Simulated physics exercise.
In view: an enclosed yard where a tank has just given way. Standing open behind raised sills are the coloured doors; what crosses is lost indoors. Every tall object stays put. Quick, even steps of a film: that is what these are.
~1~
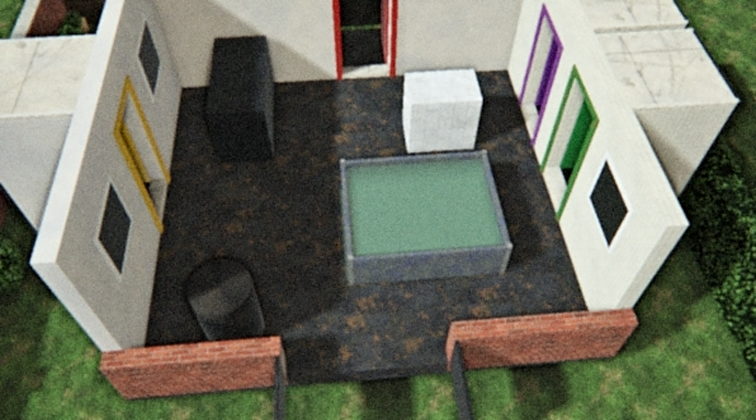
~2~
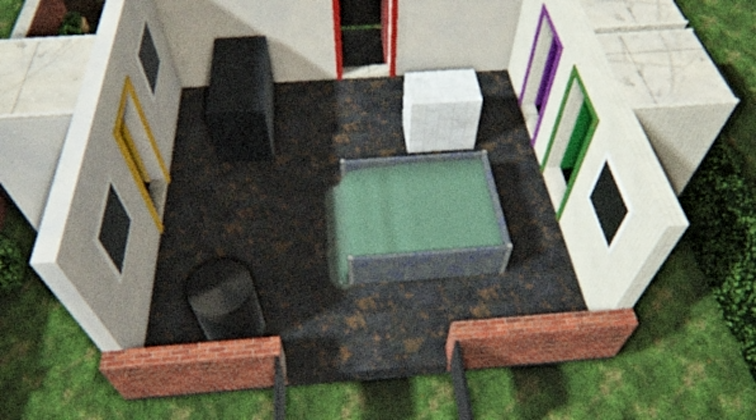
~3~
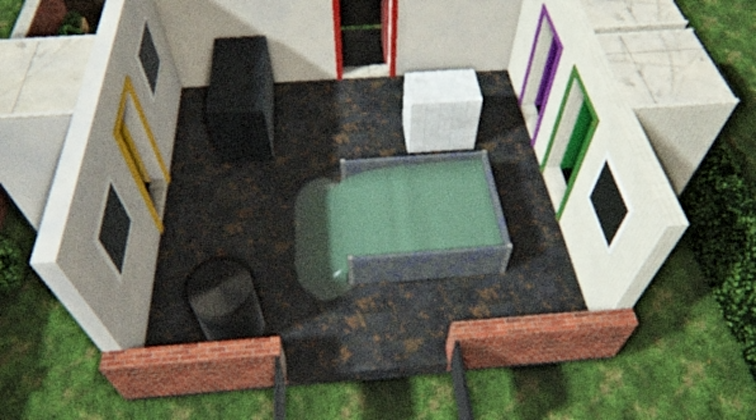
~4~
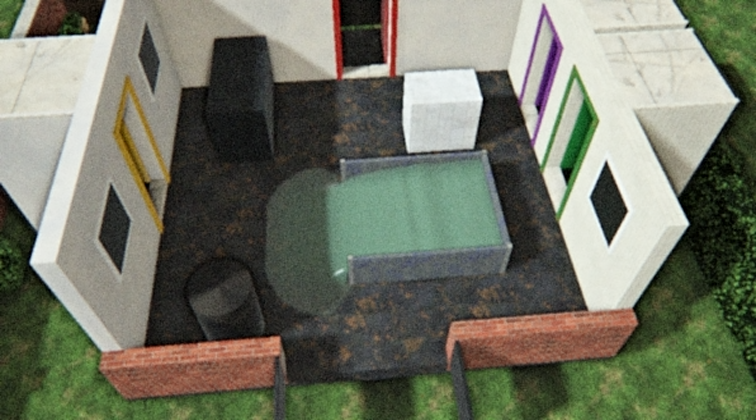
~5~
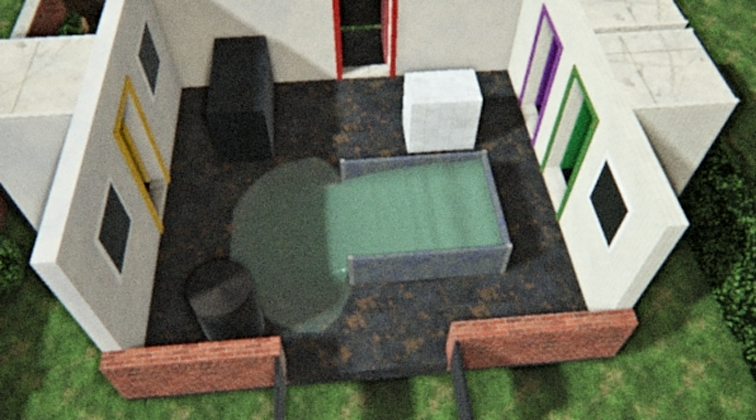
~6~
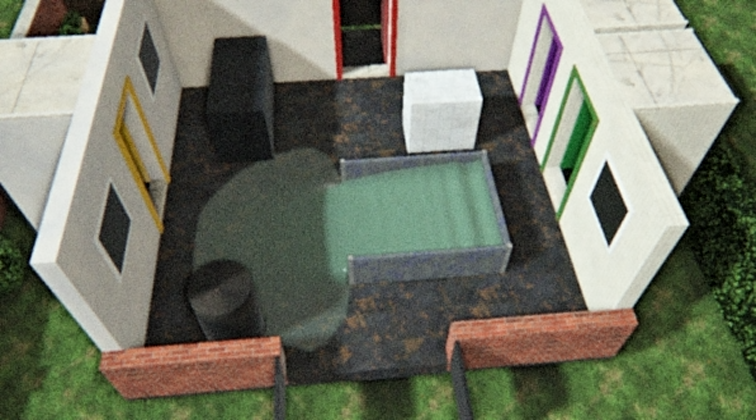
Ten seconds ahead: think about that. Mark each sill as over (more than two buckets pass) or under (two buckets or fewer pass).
The purple door is under, the red door is under, the yellow door is over, the green door is under.
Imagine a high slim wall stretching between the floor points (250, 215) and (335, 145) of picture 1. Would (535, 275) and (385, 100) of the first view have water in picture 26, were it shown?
As listed: Free of water, under water.
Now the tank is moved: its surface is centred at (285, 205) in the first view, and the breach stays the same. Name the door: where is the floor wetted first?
Result: The one in yellow.
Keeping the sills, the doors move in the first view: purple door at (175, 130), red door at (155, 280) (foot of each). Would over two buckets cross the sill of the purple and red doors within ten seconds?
Put simply, the purple door tops the mark and the red door tops the mark.
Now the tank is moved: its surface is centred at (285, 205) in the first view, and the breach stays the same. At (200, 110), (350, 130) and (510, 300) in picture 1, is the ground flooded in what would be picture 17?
First spot swamped, second bare, third bare.
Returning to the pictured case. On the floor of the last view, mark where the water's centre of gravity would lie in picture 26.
Close to (269, 229).
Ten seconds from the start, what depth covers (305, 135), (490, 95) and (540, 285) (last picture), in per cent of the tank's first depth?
Respectively 4, 12 and 6 per cent.
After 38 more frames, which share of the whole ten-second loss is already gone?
Note - share reached: 55 %.
A moment on, water covers 30 % of the floor; the purple door not reached, the red door not reached, the yellow door under two buckets in, the green door not reached.
Next, water covers 40 % of the floor; the purple door not reached, the red door not reached, the yellow door over two buckets in, the green door not reached.
Then, water covers 45 % of the floor; the purple door not reached, the red door wet at the sill, nothing in, the yellow door far over two buckets in, the green door not reached.
Later, water covers 75 % of the floor; the purple door not reached, the red door wet at the sill, nothing in, the yellow door far over two buckets in, the green door not reached.
In the end, water covers 95 % of the floor; the purple door wet at the sill, nothing in, the red door wet at the sill, nothing in, the yellow door far over two buckets in, the green door wet at the sill, nothing in.
